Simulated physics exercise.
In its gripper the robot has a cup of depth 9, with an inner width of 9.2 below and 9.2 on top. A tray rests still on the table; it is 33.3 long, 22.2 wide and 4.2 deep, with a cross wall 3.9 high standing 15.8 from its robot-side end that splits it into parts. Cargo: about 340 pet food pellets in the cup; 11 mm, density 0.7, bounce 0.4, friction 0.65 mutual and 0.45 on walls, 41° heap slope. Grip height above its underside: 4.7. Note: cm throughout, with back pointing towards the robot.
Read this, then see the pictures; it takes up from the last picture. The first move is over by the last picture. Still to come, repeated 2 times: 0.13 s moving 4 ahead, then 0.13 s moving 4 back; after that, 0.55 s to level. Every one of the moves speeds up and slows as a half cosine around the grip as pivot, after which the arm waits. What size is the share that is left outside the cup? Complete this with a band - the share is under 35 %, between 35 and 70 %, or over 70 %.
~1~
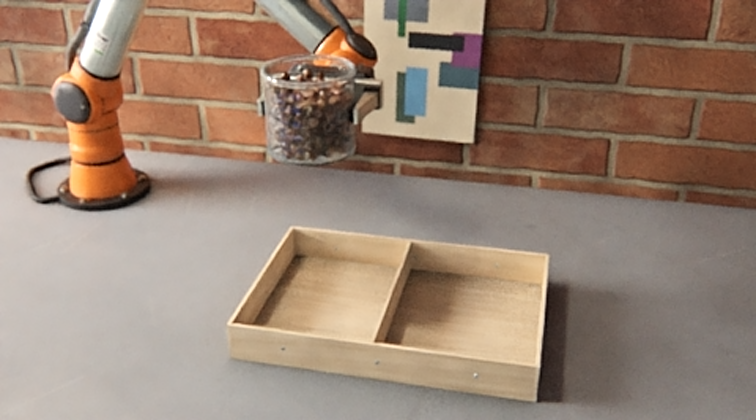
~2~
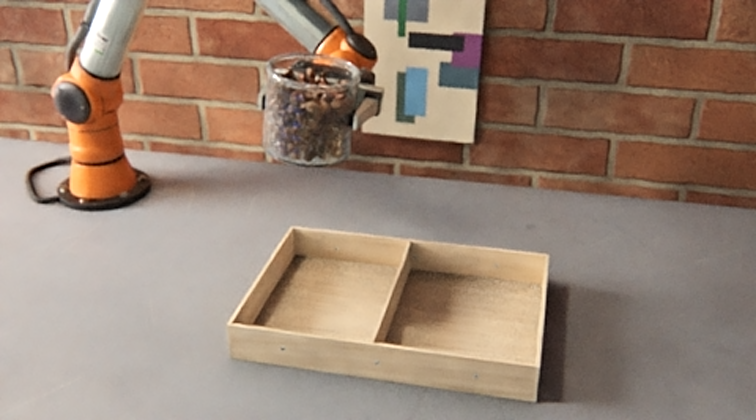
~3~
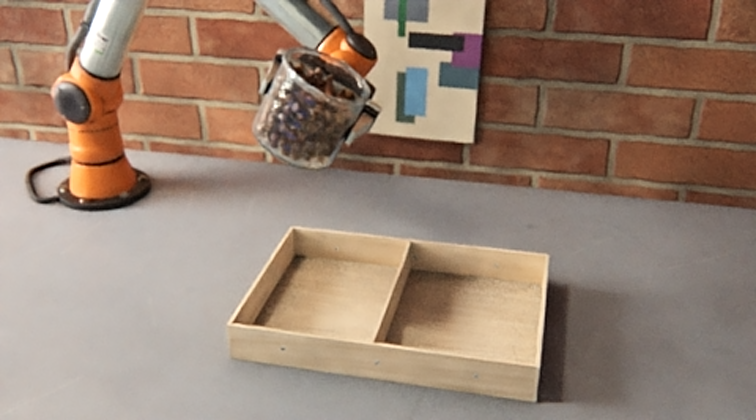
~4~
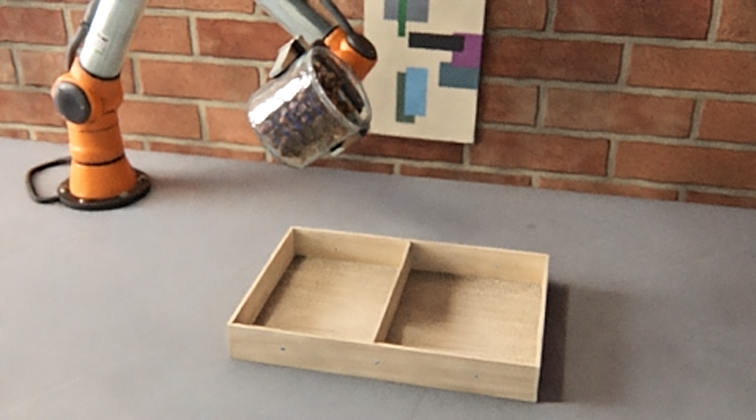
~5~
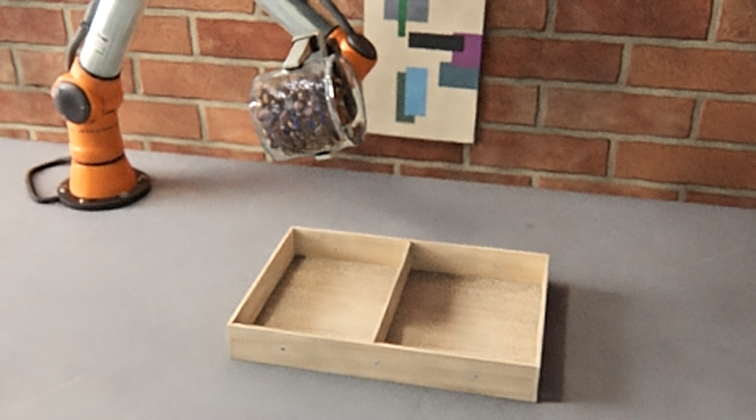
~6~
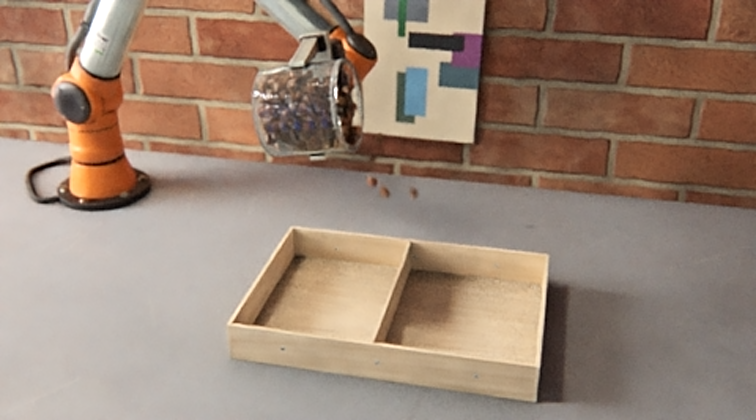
The share is between 35 and 70 %.
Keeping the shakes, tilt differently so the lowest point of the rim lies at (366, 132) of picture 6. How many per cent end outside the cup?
20 percent or so.
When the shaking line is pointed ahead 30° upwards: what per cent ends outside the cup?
You'd expect near 65 percent of it there.
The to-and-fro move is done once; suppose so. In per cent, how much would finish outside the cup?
Estimate: Around 35 %.
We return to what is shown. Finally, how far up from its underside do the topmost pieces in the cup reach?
I'd say near 8.0 cm from the bottom.
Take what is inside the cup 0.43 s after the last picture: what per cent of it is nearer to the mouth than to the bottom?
Near 55 %.
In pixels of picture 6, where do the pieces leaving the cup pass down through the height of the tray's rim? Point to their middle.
Close to pixel (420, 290).
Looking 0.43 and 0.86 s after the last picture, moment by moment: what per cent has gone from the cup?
35, then 50.
Then, 0.43 s later, tilted 80° forward, highest piece 27 above the table; 225 in the cup, 86 in the far-side part, 17 in the robot-side part, 17 in flight or on a rim.
Then, 0.86 s later, tilted 26° forward, highest piece 29 above the table; 167 in the cup, 143 in the far-side part, 35 in the robot-side part.
Then, 1.27 s later, level, highest piece 29 above the table; 167 in the cup, 143 in the far-side part, 35 in the robot-side part.
Then, 2.32 s later, level, highest piece 29 above the table; 167 in the cup, 143 in the far-side part, 35 in the robot-side part.
At rest, 167 in the cup, 143 in the far-side part, 35 in the robot-side part. That is 52 % outside the cup.
